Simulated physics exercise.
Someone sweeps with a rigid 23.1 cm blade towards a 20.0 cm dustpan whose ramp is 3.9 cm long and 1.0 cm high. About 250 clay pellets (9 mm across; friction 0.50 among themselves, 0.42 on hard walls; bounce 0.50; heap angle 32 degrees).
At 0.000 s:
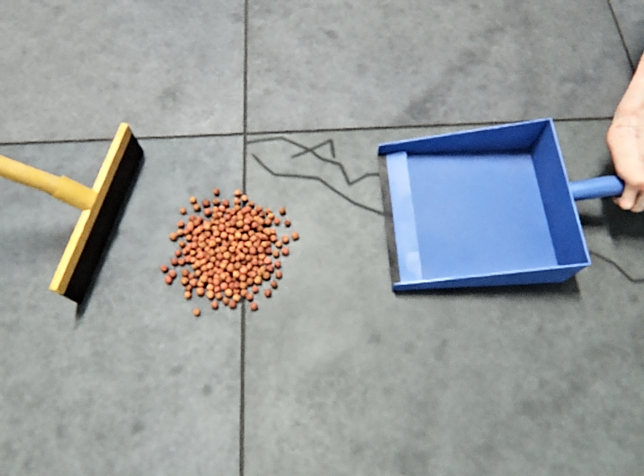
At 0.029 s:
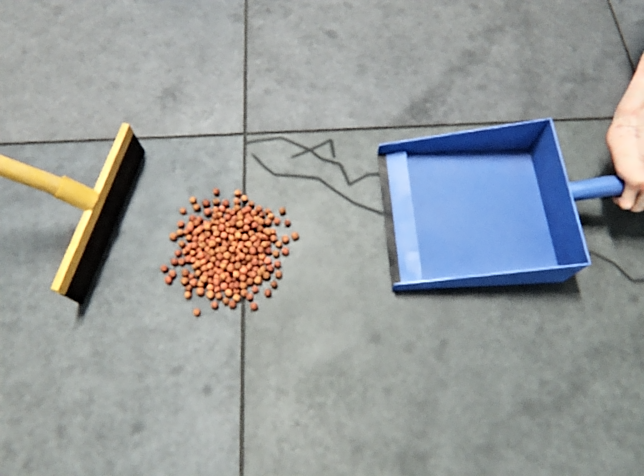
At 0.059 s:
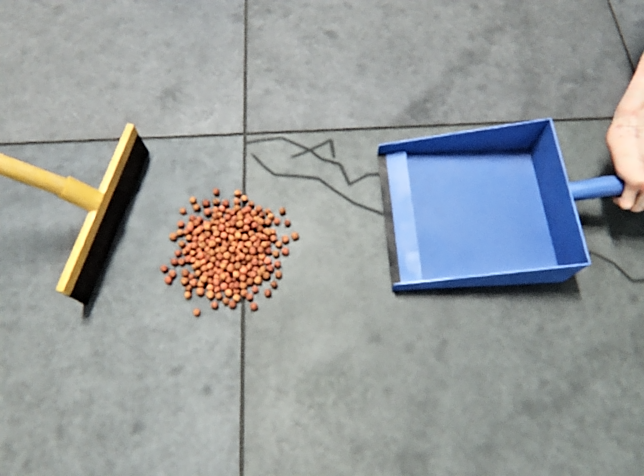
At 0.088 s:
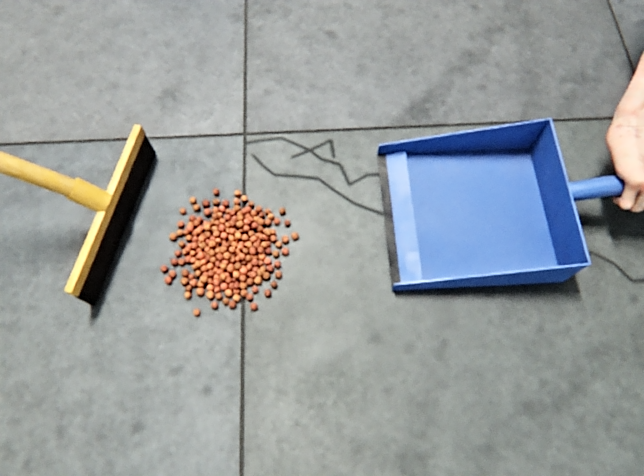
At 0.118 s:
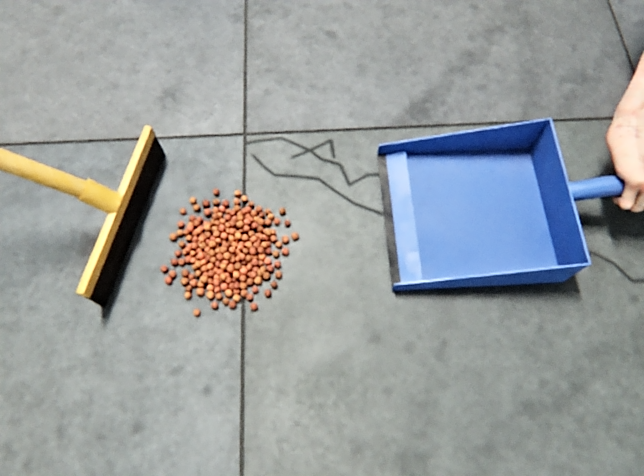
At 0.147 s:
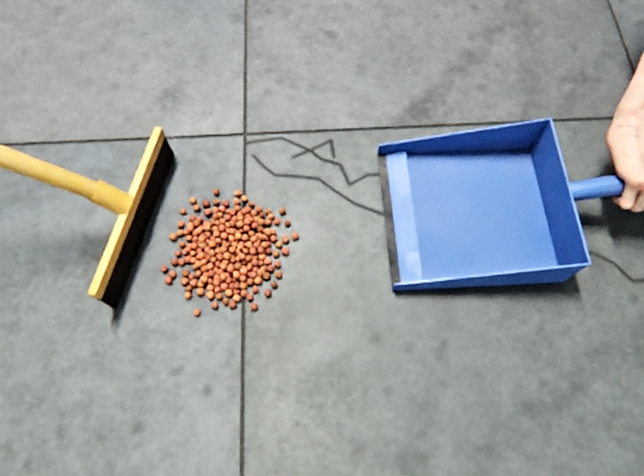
The clip shows a yellow-handled broom with black bristles sliding a short way right across grey tiles, nearing a motionless heap of reddish-brown pellets, while a hand at the right holds a blue dustpan still.
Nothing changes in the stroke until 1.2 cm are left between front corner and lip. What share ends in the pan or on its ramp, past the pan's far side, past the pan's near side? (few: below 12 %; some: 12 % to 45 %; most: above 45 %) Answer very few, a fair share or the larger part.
Pan: A fair share, far side: Very few, near side: A fair share.
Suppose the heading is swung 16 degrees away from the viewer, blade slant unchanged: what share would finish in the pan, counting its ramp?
In that case some 5 per cent.
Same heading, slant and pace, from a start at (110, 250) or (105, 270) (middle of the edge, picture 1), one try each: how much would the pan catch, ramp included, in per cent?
About 30 and 25 per cent.
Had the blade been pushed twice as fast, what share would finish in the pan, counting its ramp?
In that case some 25 per cent.
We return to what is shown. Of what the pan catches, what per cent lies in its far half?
Roughly 10 per cent.
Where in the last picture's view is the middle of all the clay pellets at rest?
At about (381, 272).
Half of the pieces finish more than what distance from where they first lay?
Some 20 cm.
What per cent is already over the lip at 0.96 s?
About 25 per cent by then.
After 0.44 s, middle of the blade 19 cm from the lip; 0 % over the lip, far side 0 %, near side 15 %.
After 0.64 s, middle of the blade 10 cm from the lip; 0 % over the lip, far side 0 %, near side 25 %.
After 0.96 s, middle of the blade 4 cm from the lip; 25 % over the lip, far side 0 %, near side 35 %.
By 1.5 s all is still; pan 25 %, far side 0 %, near side 35 %, in front of the lip or behind the blade 40 %.
